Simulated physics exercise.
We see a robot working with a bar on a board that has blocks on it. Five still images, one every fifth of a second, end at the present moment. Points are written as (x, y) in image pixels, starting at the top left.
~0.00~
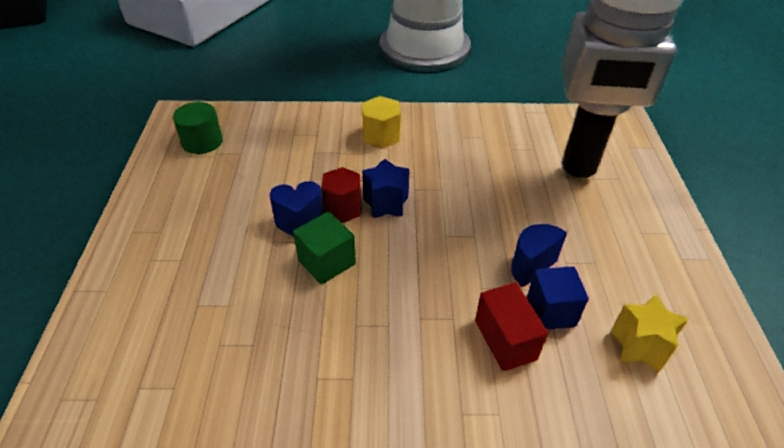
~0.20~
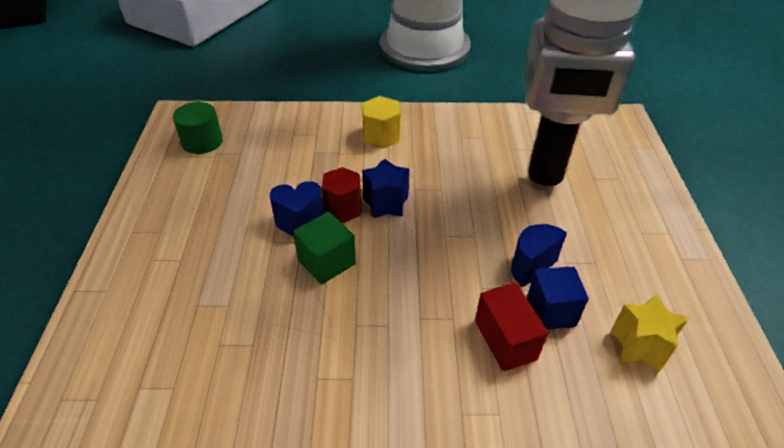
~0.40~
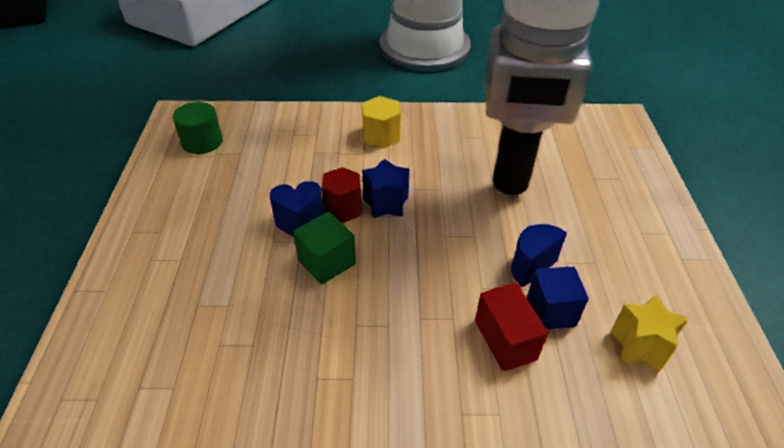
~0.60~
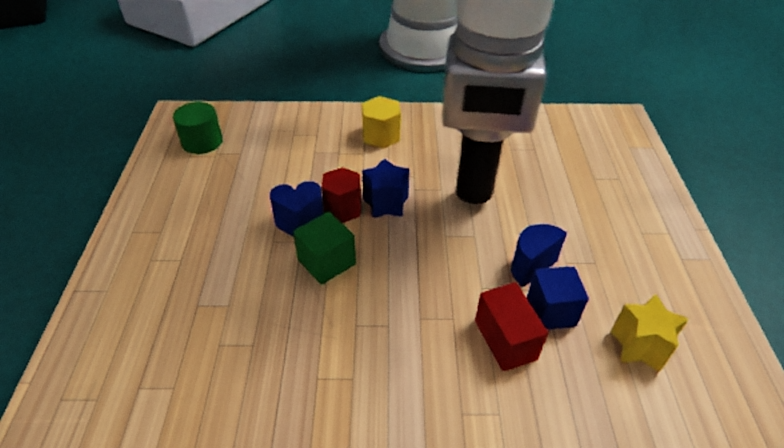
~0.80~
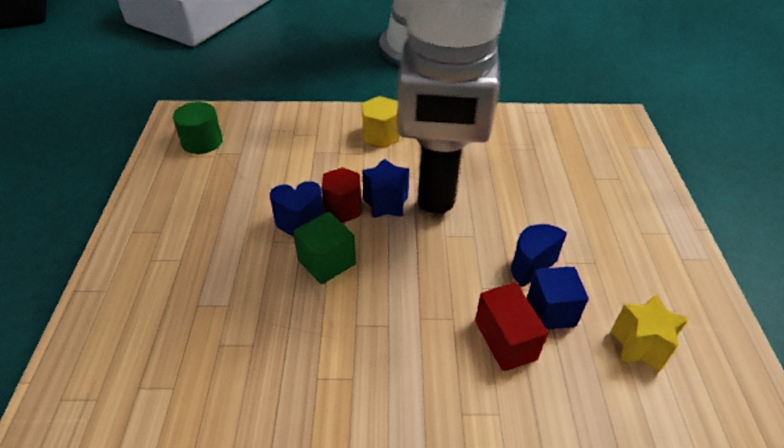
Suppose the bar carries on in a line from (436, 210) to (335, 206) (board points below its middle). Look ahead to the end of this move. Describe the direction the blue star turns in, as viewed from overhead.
It twists with the clock when seen from above.
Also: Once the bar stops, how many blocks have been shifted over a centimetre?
It will shift three or more blocks.
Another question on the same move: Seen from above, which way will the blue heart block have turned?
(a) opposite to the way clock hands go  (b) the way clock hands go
a.
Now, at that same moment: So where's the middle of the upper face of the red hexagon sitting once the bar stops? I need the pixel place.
Put as a pixel place, it's (264, 167).
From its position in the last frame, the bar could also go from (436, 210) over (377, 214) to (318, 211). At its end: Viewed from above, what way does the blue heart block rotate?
Overhead view: Anti-clockwise.
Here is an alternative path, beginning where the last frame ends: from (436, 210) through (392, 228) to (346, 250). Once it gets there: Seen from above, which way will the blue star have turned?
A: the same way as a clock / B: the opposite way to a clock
A - the same way as a clock.
On the path given first. One third of the way, bar at (402, 199); blue heart block at (287, 196); red hexagon at (330, 180); blue star at (367, 171).
Two thirds of the way, bar at (368, 198); blue heart block at (263, 199), turned 45° anticlockwise; red hexagon at (296, 175); blue star at (334, 168).
At the end, bar at (334, 196); blue heart block at (257, 200), turned 65° anticlockwise; green square piece not moved; red hexagon at (264, 167); blue star at (302, 164), turned 20° clockwise.
